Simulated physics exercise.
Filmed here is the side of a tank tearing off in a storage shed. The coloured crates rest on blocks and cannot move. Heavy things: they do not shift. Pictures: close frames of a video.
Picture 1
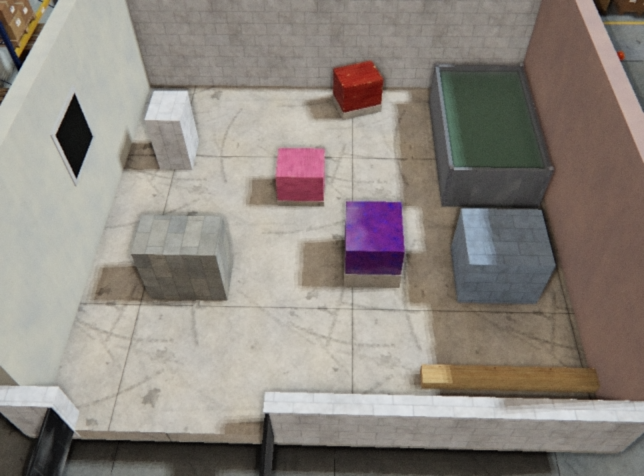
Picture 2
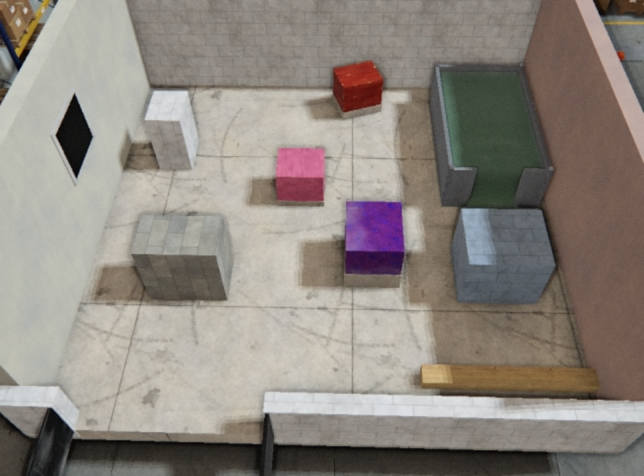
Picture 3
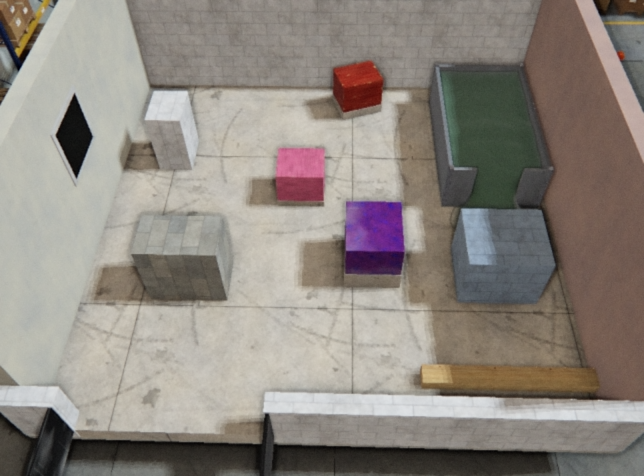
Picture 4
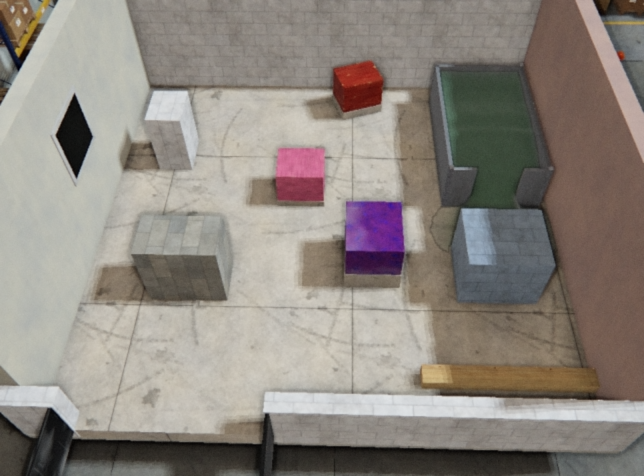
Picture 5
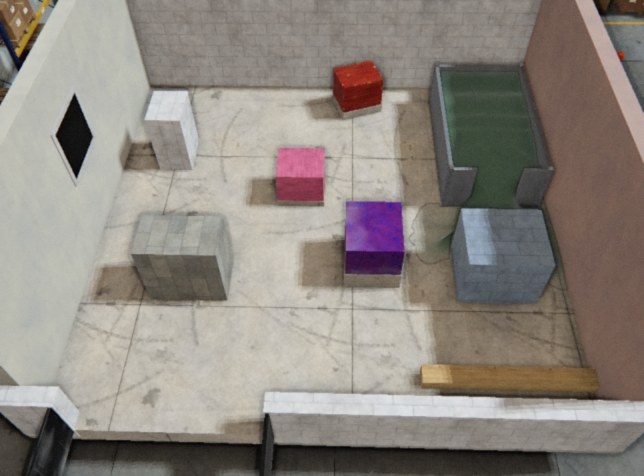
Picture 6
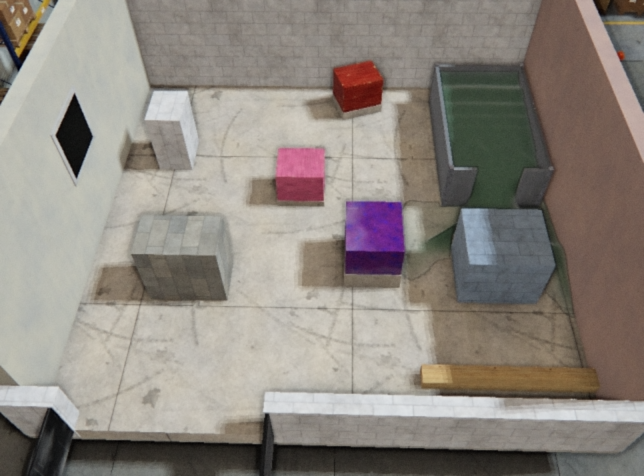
A dark open tank of green water at the back right of a shed lost part of its front side, and greenish water spread out around the gray block before it while the other blocks stayed still.
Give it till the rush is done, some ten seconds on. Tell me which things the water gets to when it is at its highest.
As I see it, pink crate: A wet one. Purple crate: A dry one. Red crate: A dry one.
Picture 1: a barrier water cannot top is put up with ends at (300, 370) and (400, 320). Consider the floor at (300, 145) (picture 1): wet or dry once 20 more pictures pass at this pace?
I'd call it watered.
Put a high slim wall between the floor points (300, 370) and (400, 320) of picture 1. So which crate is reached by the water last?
Answer: The red one.
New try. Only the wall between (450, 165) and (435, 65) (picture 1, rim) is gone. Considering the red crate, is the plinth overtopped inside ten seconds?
In that case, red crate is flooded.
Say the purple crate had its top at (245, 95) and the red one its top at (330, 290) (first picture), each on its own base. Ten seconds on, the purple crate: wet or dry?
Outcome for the purple crate: It is never reached.
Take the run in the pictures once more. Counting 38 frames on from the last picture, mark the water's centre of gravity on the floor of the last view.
I'd put my finger on (400, 203).
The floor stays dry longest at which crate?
Answer: The crate marked red.
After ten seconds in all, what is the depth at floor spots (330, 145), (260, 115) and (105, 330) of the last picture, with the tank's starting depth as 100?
Estimate: 4, 6, 10 %.
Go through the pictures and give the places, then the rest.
Still water in the open tank at (488, 117), in the first frame.
The front is at a hidden place, out from the gap at (492, 194), in the second frame.
The front is at a hidden place, out from the gap at (492, 194), in the third frame.
The front is at a hidden place, out from the gap at (492, 195), in the fourth frame.
Water pours out at (492, 194) and has run to (560, 282), in the fifth frame.
The front is at (571, 310), out from the gap at (492, 194), in the sixth frame.
A moment on, water covers 15 % of the floor; the pink crate water round its plinth, the purple crate water round its plinth, the red crate not reached.
Next, water covers 30 % of the floor; the pink crate water round its plinth, the purple crate water round its plinth, the red crate not reached.
Then, water covers 55 % of the floor; the pink crate water round its plinth, the purple crate water round its plinth, the red crate water round its plinth.
Later, water covers 85 % of the floor; the pink crate water round its plinth, the purple crate water round its plinth, the red crate water round its plinth.
In the end, water covers 95 % of the floor; the pink crate was topped, the purple crate stayed above the water, the red crate stayed above the water.
